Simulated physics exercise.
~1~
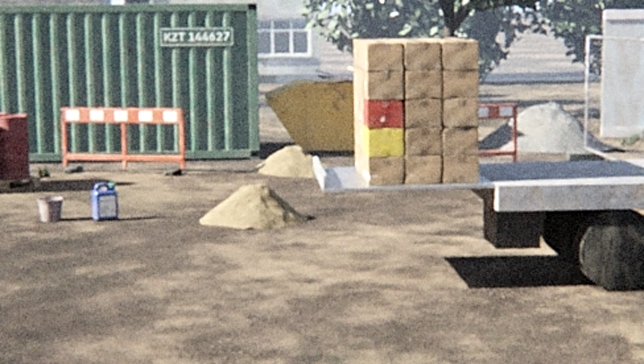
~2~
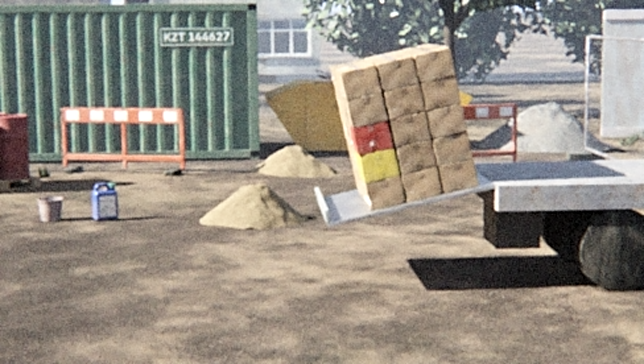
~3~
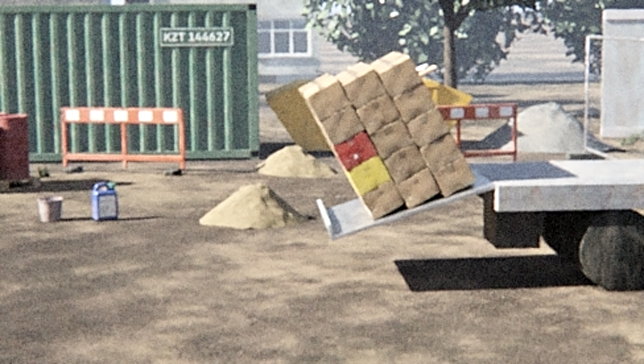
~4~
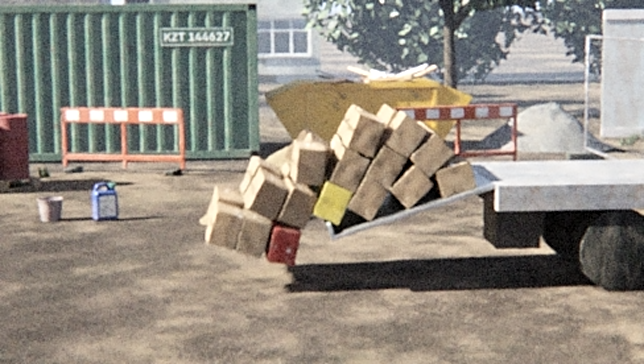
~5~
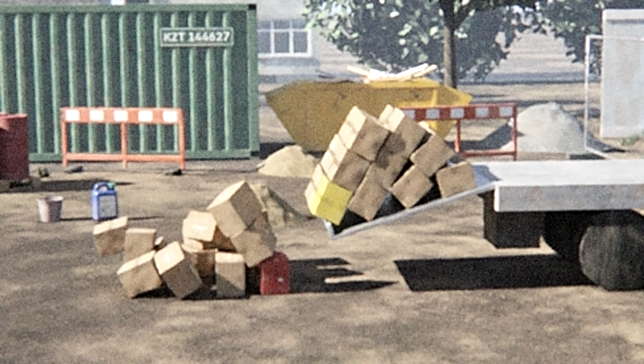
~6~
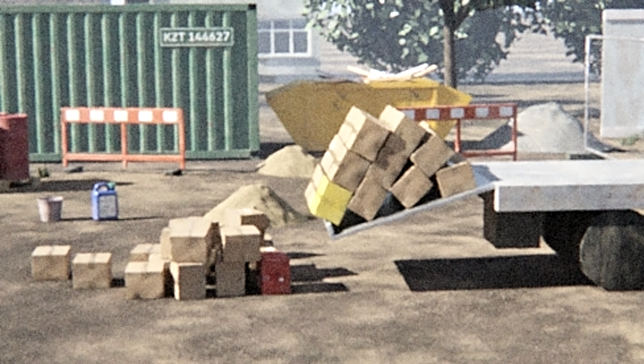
A sunlit dirt yard is seen from the side by a still camera, with a green container, striped barriers, a yellow skip and sand piles behind. At right, a block of brown cartons, one red and one yellow on its left side, stands on the flap of a flat-bed. The flap droops to the left and the stack leans with it. The upper cartons topple leftward, and many, including the red one, tumble to the ground. They settle in a scattered heap, while the rest, with the yellow carton lowest, stay slumped on the sloping flap.
